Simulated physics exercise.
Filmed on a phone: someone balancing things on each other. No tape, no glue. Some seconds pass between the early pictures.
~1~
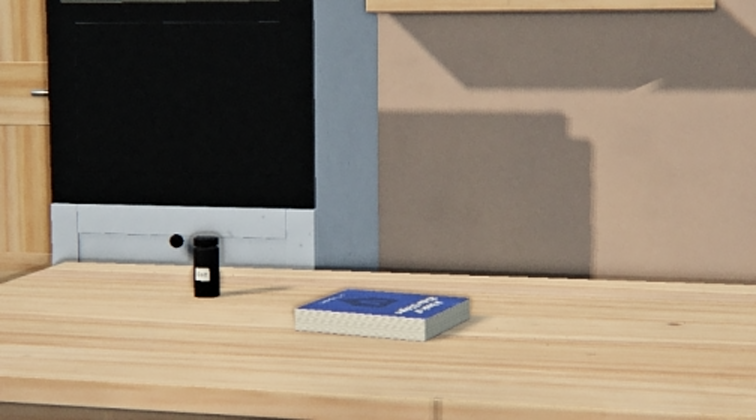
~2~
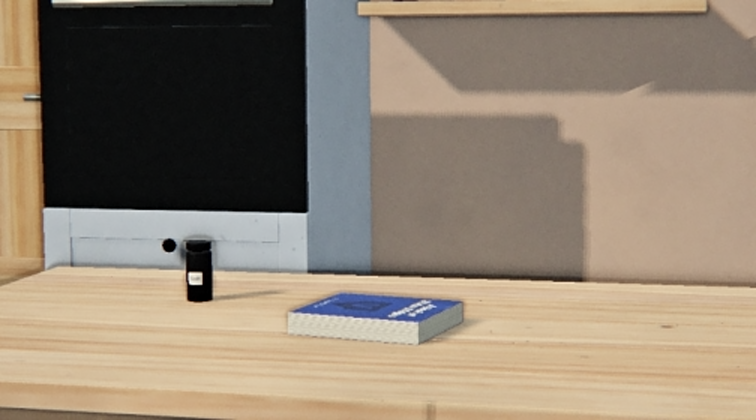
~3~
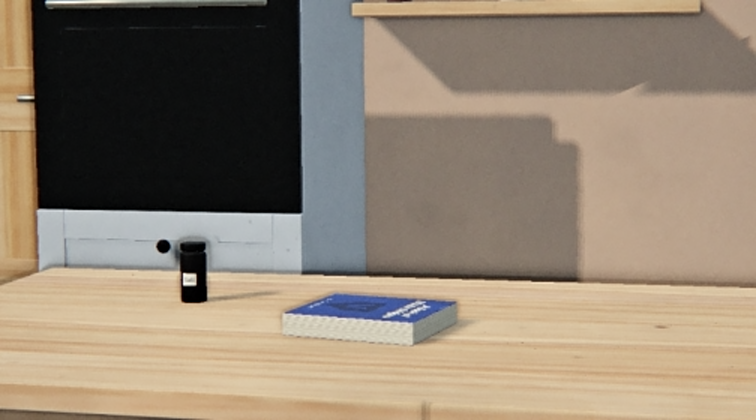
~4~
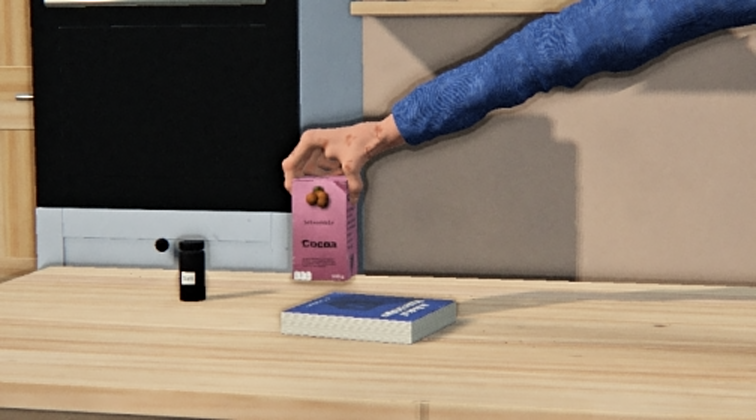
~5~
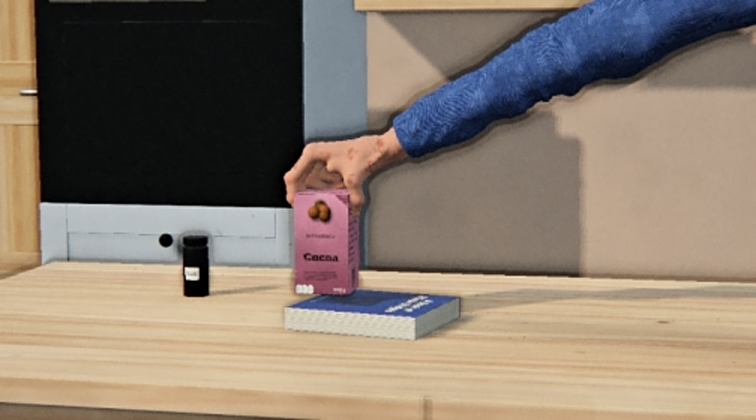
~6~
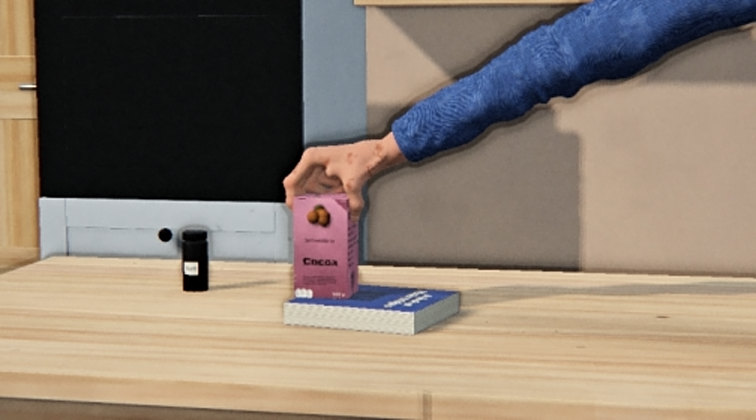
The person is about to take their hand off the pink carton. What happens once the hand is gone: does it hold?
Here the pile keeps its balance.
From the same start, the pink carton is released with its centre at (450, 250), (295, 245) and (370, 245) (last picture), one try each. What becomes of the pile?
First, it comes apart; second, it gives way; third, it stays up.
Then, 0.20 s after the last picture, nothing has stirred.
Then, 0.60 s after the last picture, pink carton resting near (326, 246).
At rest, all 3 in place. Seen from the same camera at the end, pink carton near (326, 246). The pile stays up.
